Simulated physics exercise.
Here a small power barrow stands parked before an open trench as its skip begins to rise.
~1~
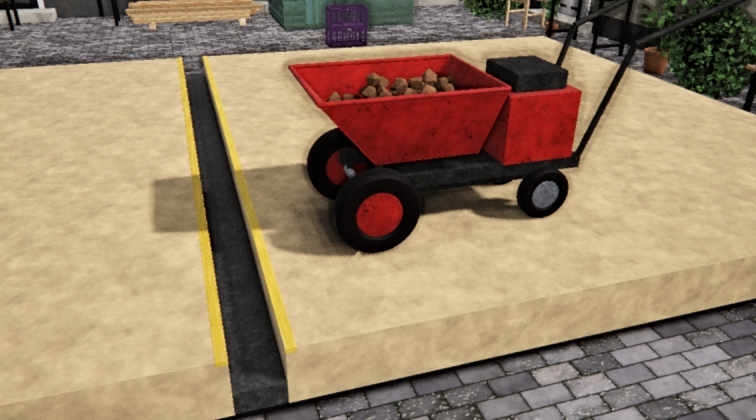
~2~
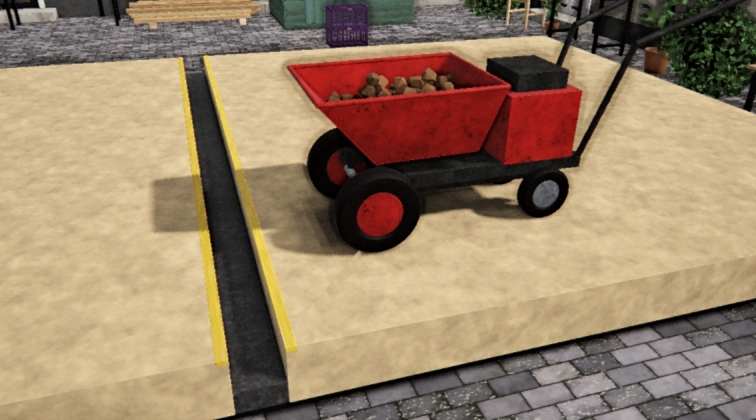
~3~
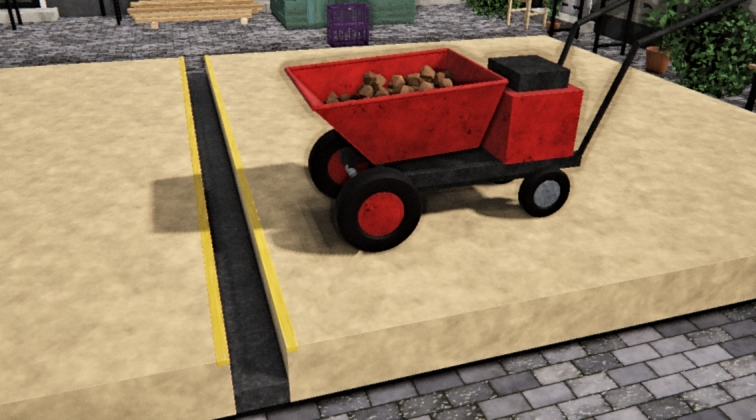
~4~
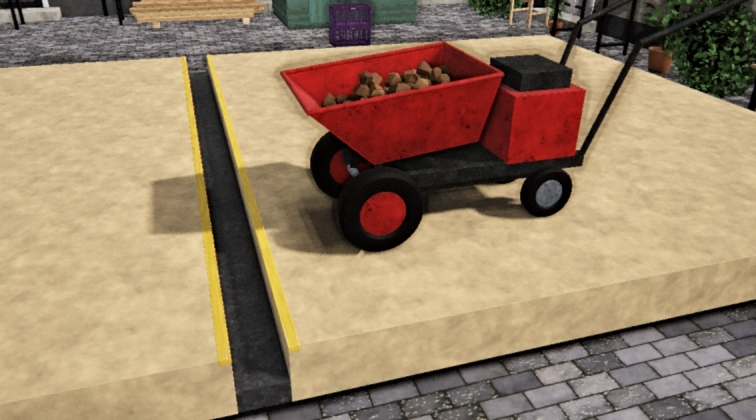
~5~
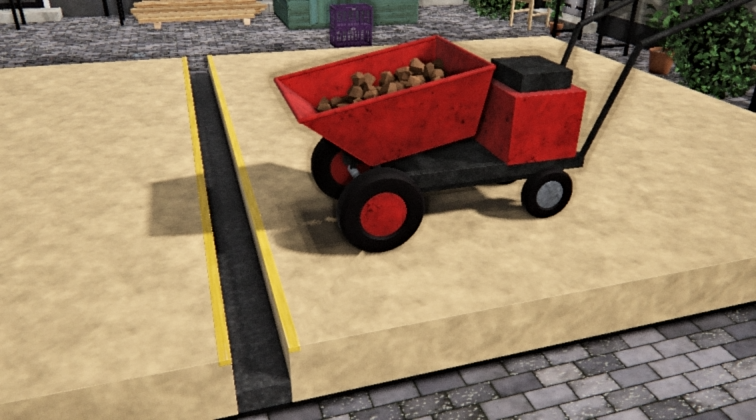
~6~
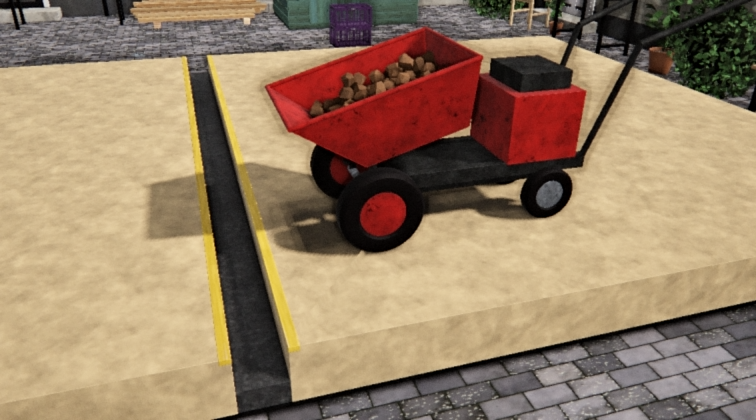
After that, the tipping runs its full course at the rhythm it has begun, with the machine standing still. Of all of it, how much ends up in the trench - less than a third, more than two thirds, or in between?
The amount that reaches the trench will sit in the middle band of a third to two thirds.
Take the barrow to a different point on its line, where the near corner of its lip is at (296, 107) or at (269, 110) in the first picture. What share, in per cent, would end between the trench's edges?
10 %, then 0 %.
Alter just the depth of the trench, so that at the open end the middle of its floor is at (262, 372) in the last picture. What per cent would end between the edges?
It comes out near 30 percent.
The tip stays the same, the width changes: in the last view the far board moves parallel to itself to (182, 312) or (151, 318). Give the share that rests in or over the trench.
Lab note: Case 1 near 80 percent, case 2 near 90 percent.
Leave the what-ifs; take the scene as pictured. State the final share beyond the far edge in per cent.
Roughly 25 per cent of the load.
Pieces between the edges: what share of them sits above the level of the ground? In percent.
10 %, roughly.
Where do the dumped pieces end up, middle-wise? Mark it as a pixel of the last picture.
Somewhere around (223, 247) in the final view.
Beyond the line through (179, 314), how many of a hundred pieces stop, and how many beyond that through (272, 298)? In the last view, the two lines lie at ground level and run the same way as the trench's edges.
Around 10 per cent for the first, around 70 per cent for the second.
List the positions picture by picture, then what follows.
The first picture shows lip of the skip (319, 105), level; top of the load (402, 101), clay clods; first edge of the trench (276, 297); far edge (214, 308), the trench under half as wide as the skip, and about as deep as wide.
The second picture shows lip of the skip (318, 106), level; top of the load (402, 100).
The third picture shows lip of the skip (314, 109), tipped barely; top of the load (415, 93).
The fourth picture shows lip of the skip (309, 113), tipped a little; top of the load (424, 85).
The fifth picture shows lip of the skip (301, 121), tipped a little; top of the load (418, 82).
The sixth picture shows lip of the skip (290, 130), tipped clearly; top of the load (408, 78); first edge of the trench (279, 296); far edge (217, 306).
Just after the last frame, skip tipped steeply; every one in the skip.
A moment on, skip tipped right over; the larger part in the skip; roughly a quarter in or heaped over the trench; about a tenth beyond it; just a few falling.
Further on, skip tipped right over; roughly a third in the skip; roughly half in or heaped over the trench; roughly a quarter beyond it.
When it is over, skip tipped right over; roughly a quarter in the skip; roughly half in or heaped over the trench; roughly a quarter beyond it.
